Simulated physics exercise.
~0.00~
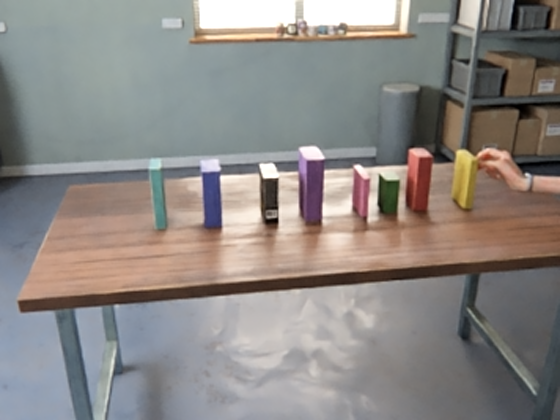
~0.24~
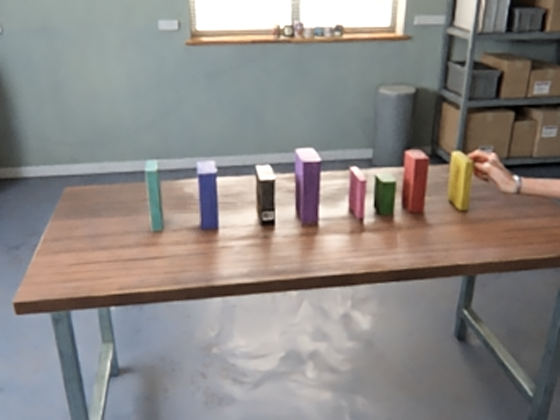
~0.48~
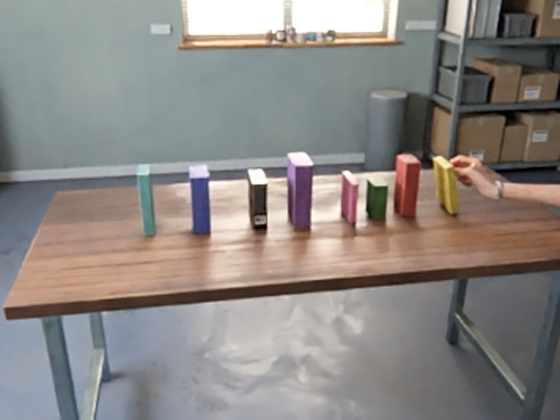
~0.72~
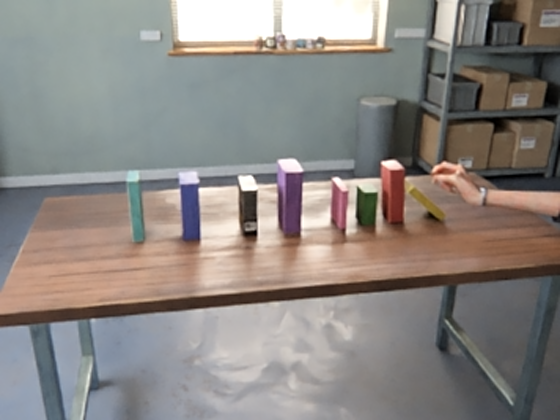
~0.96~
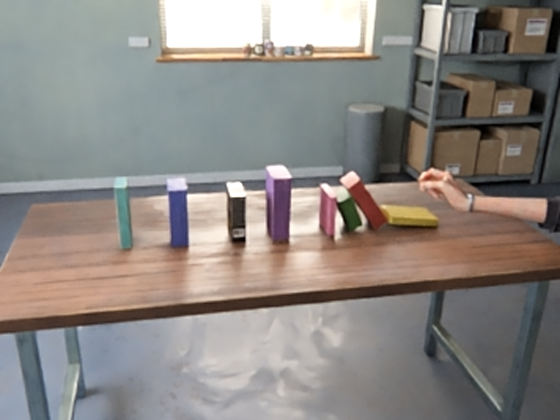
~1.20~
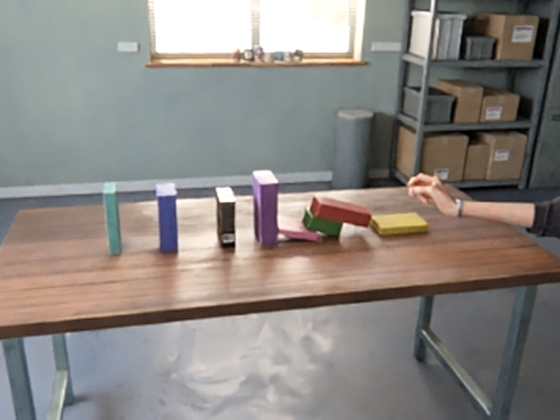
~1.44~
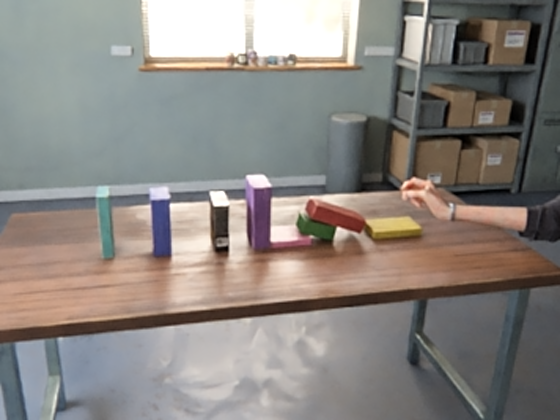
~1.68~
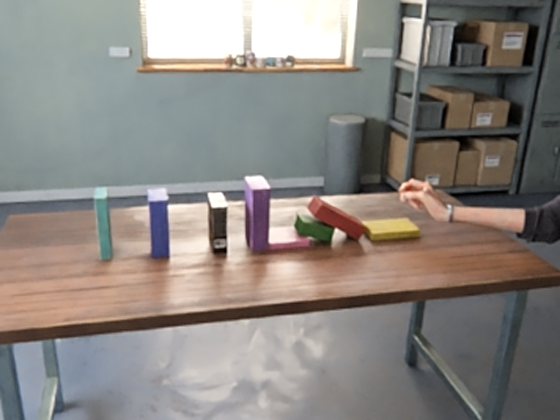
On a wooden table, a hand tipping a yellow board leftward, toppling red, green and pink blocks before the standing purple board.
